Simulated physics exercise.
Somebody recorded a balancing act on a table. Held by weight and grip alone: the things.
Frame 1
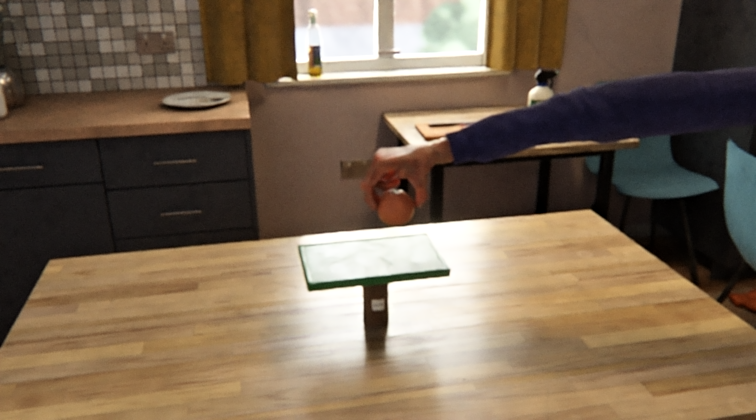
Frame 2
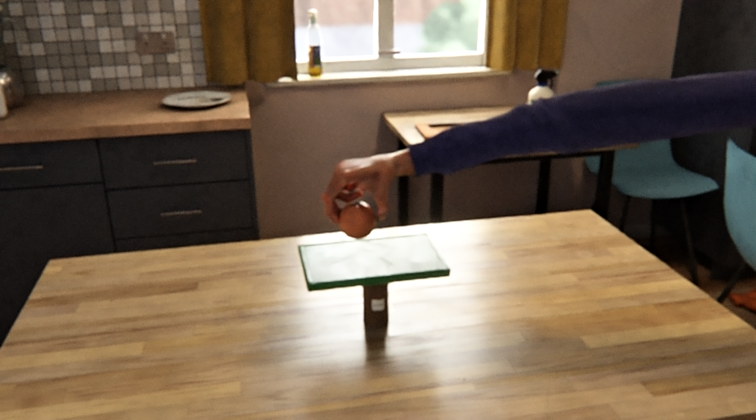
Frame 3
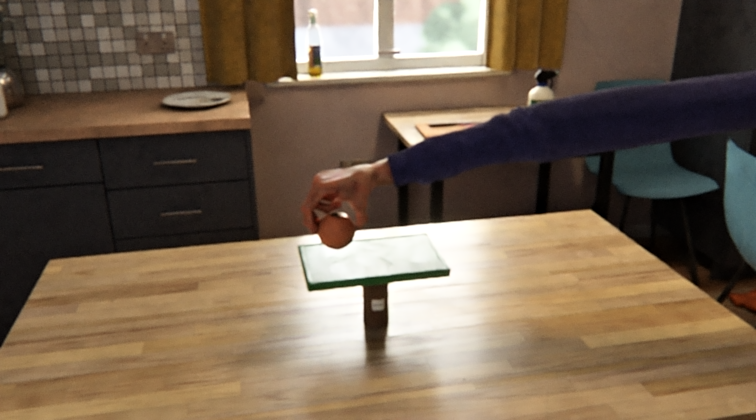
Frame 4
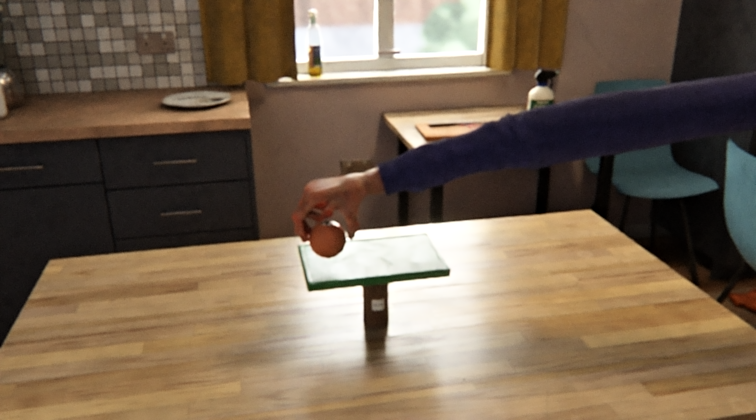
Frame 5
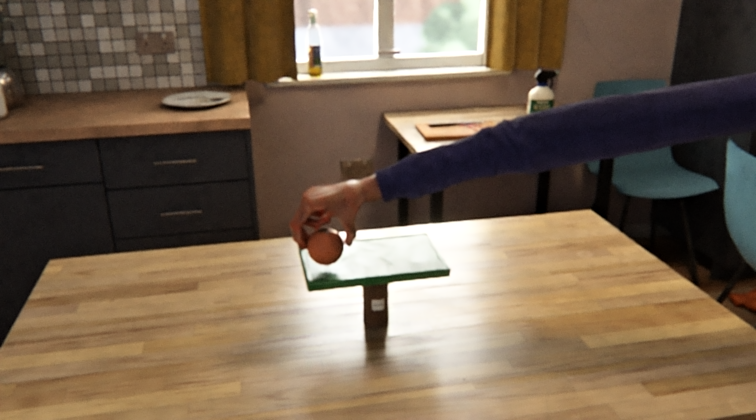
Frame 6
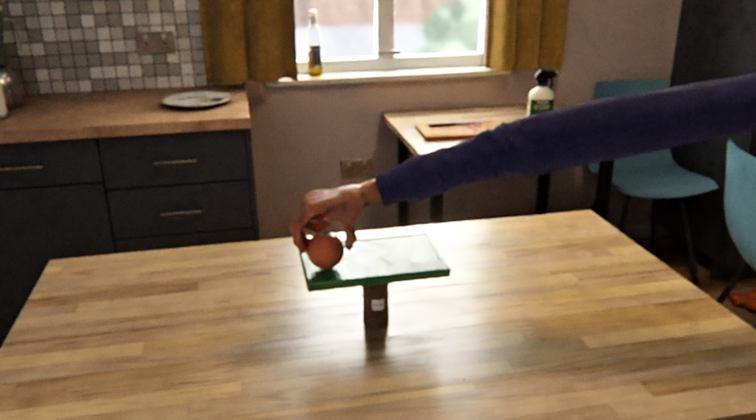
The clip opens on a wooden kitchen table where a green-edged rectangular panel rests across a small upright support, while a hand reaching in from the right holds an orange-red round object above it. The hand moves left and lowers the object, then sets it on the panel's left end, still gripping it.
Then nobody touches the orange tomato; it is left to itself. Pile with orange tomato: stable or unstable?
The stack is unstable.
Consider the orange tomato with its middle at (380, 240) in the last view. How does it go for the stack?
Well, it survives then.
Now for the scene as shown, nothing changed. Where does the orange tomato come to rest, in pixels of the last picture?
Around (309, 328).
Then, 0.40 s after the last picture, orange tomato now fallen; green lid on its side.
Then, 0.50 s after the last picture, green lid on its side.
Then, 0.80 s after the last picture, green lid now fallen.
At rest, fallen, green lid and orange tomato; brown shaker in place. Seen from the same camera at the end, orange tomato near (309, 328). The stack comes apart.
